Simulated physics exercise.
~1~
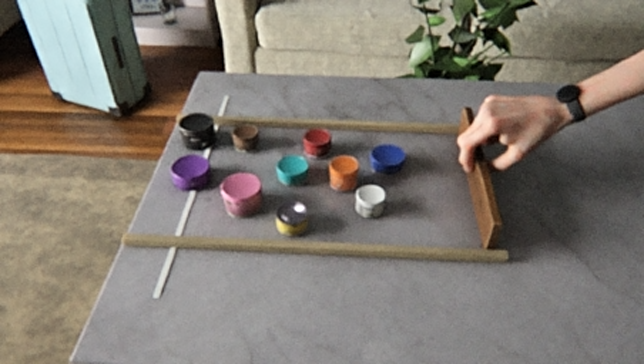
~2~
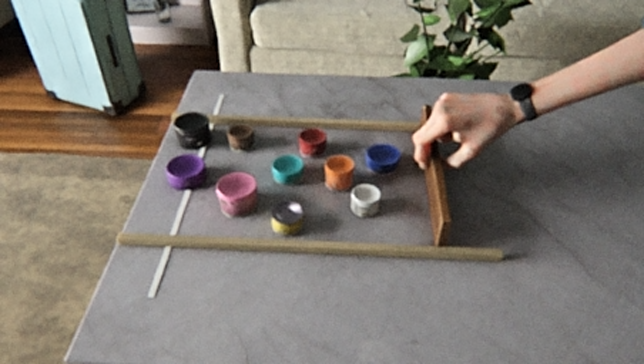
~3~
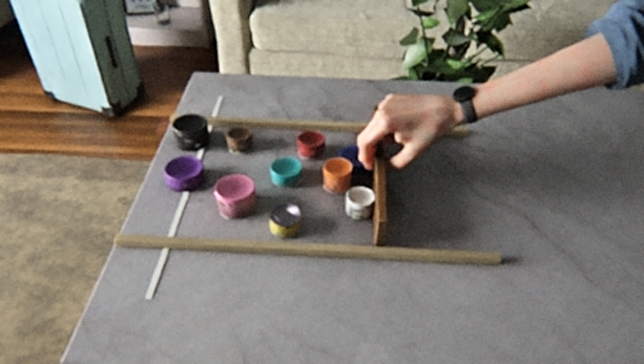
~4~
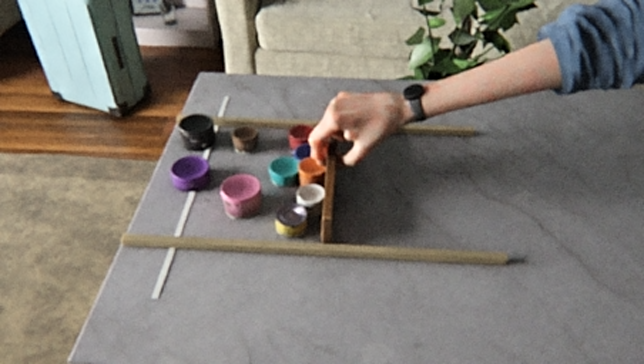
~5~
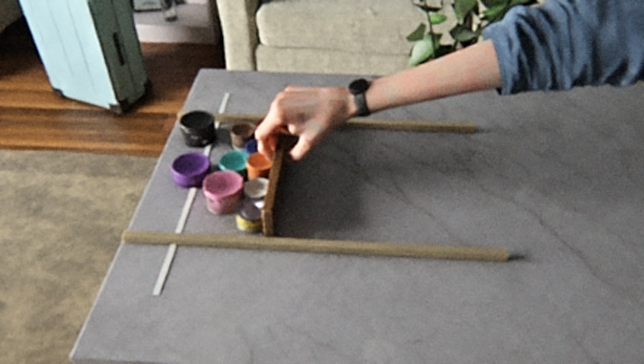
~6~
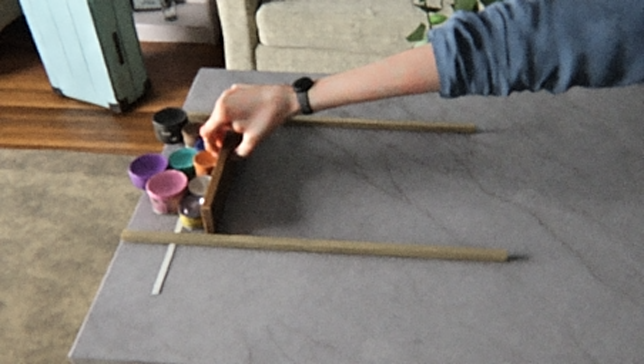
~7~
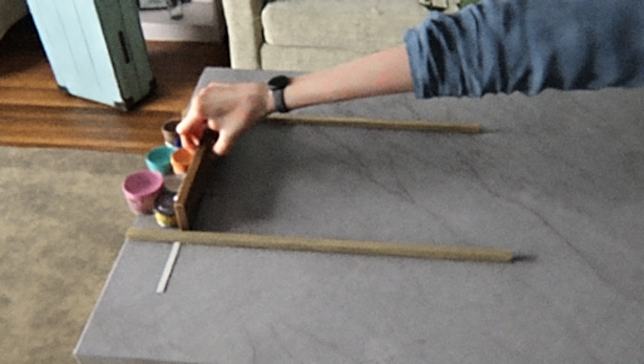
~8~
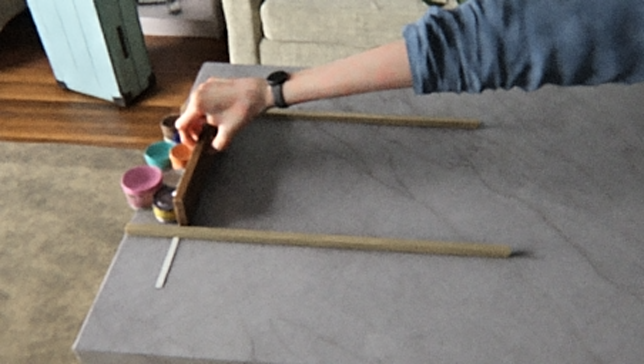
On a grey table, a hand slides a board left, pushing purple and black tubs off the end.
